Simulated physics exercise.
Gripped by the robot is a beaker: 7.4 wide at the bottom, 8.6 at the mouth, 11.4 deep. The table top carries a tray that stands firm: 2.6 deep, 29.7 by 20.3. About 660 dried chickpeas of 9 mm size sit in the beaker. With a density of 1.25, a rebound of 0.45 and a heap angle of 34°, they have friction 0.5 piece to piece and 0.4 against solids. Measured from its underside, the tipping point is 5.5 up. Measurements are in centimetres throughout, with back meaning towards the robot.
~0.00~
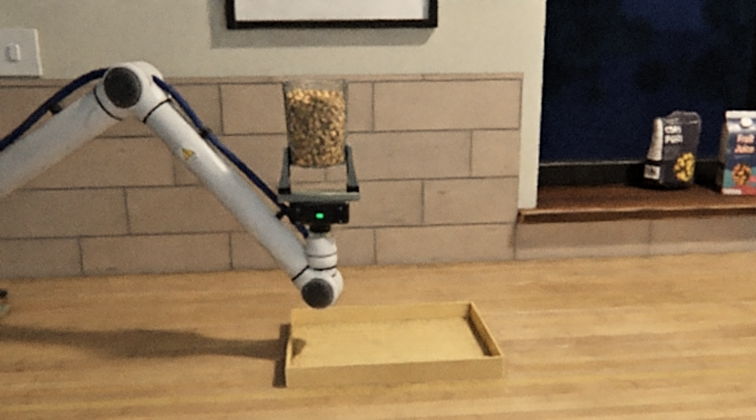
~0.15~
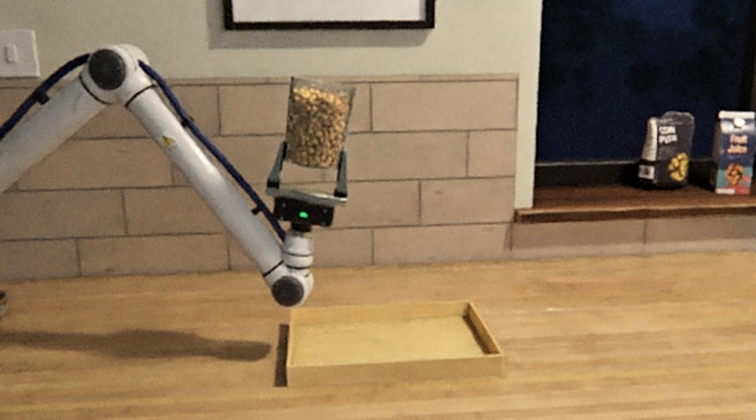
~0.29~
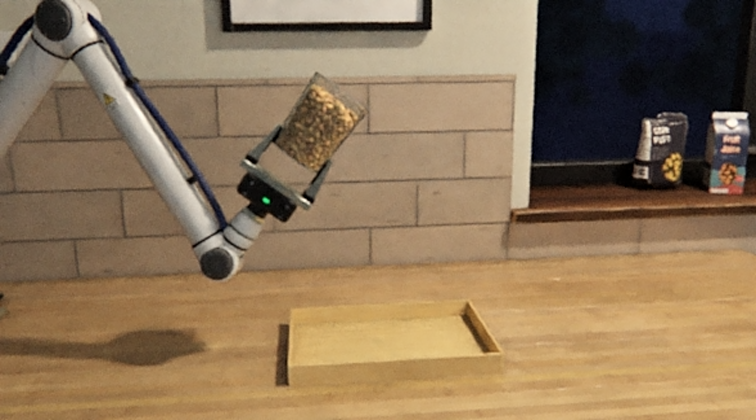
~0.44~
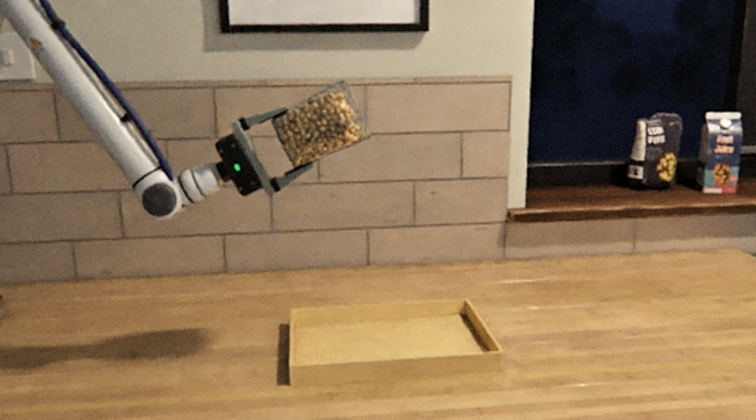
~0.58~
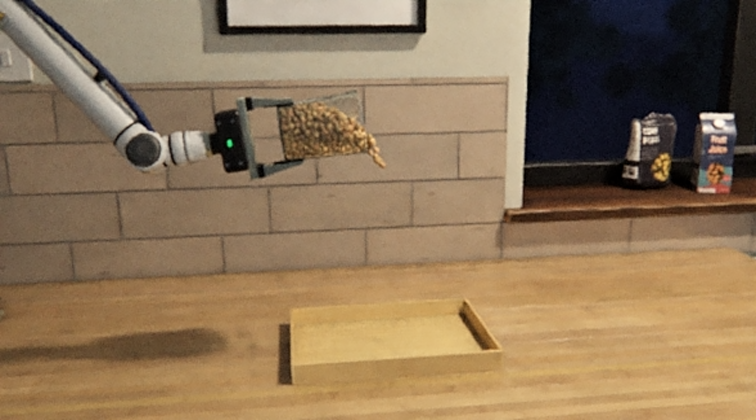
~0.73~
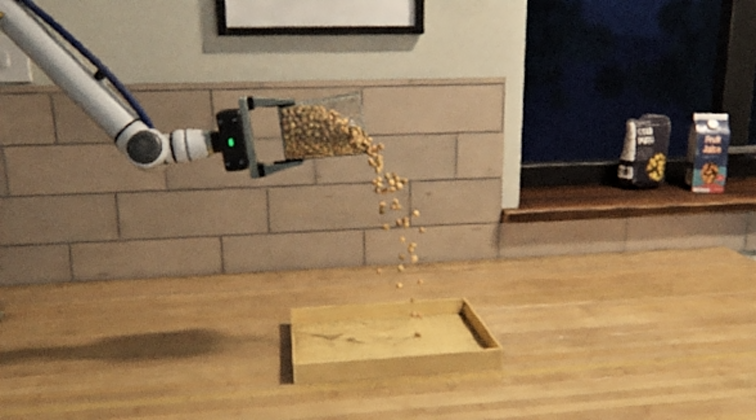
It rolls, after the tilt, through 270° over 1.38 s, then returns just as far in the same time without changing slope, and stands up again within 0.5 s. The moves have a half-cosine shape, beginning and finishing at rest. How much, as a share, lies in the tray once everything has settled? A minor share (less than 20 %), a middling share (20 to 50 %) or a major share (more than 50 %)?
A major share.
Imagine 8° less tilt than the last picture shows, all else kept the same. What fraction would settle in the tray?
It would come to roughly 35 percent.
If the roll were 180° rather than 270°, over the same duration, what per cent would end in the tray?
Around 50 %.
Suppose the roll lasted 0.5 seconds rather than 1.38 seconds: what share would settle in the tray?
Estimated share: Close to 40 %.
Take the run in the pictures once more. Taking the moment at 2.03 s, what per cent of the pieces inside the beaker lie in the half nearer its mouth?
I'd say about 35 %, give or take.
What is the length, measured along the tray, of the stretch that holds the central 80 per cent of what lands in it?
About 18 centimetres.
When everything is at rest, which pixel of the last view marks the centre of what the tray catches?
I'd mark it about (423, 336) in the last picture.
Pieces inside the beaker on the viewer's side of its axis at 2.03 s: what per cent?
I'd say about 35 per cent sits in the front half.
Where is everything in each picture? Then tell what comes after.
The first frame shows the beaker middle at (317, 124), upright; upper third of the load around (316, 106), from x 290 to 345, top at y 95; 658 in the beaker.
The second frame shows the beaker middle at (317, 124), tipped 11°; upper third of the load around (317, 108), from x 290 to 345, top at y 95.
The third frame shows the beaker middle at (318, 125), tipped 37°; upper third of the load around (320, 110), from x 280 to 355, top at y 90.
The fourth frame shows the beaker middle at (319, 127), tipped 66°; upper third of the load around (321, 114), from x 280 to 355, top at y 95.
The fifth frame shows the beaker middle at (320, 128), tipped 83°; upper third of the load around (311, 118), from x 280 to 385, top at y 105; 651 in the beaker, 7 in flight or on a rim.
The sixth frame shows the beaker middle at (321, 128), tipped 84°; upper third of the load around (308, 121), from x 285 to 420, top at y 110; 608 in the beaker, 4 in the tray, 46 in flight or on a rim.
After 2.03 s, tipped 84°, highest piece 37 above the table; 389 in the beaker, 242 in the tray, 3 on the table or floor, 24 in flight or on a rim.
After 3.34 s, tipped 84°, highest piece 37 above the table; 362 in the tray, 269 in the beaker, 10 on the table or floor, 17 in flight or on a rim.
After 4.19 s, upright, highest piece 36 above the table; 395 in the tray, 253 in the beaker, 10 on the table or floor.
After 4.89 s, upright, highest piece 36 above the table; 395 in the tray, 253 in the beaker, 10 on the table or floor.
In the end, 395 in the tray, 253 in the beaker, 10 on the table or floor. That is 60 % in the tray.
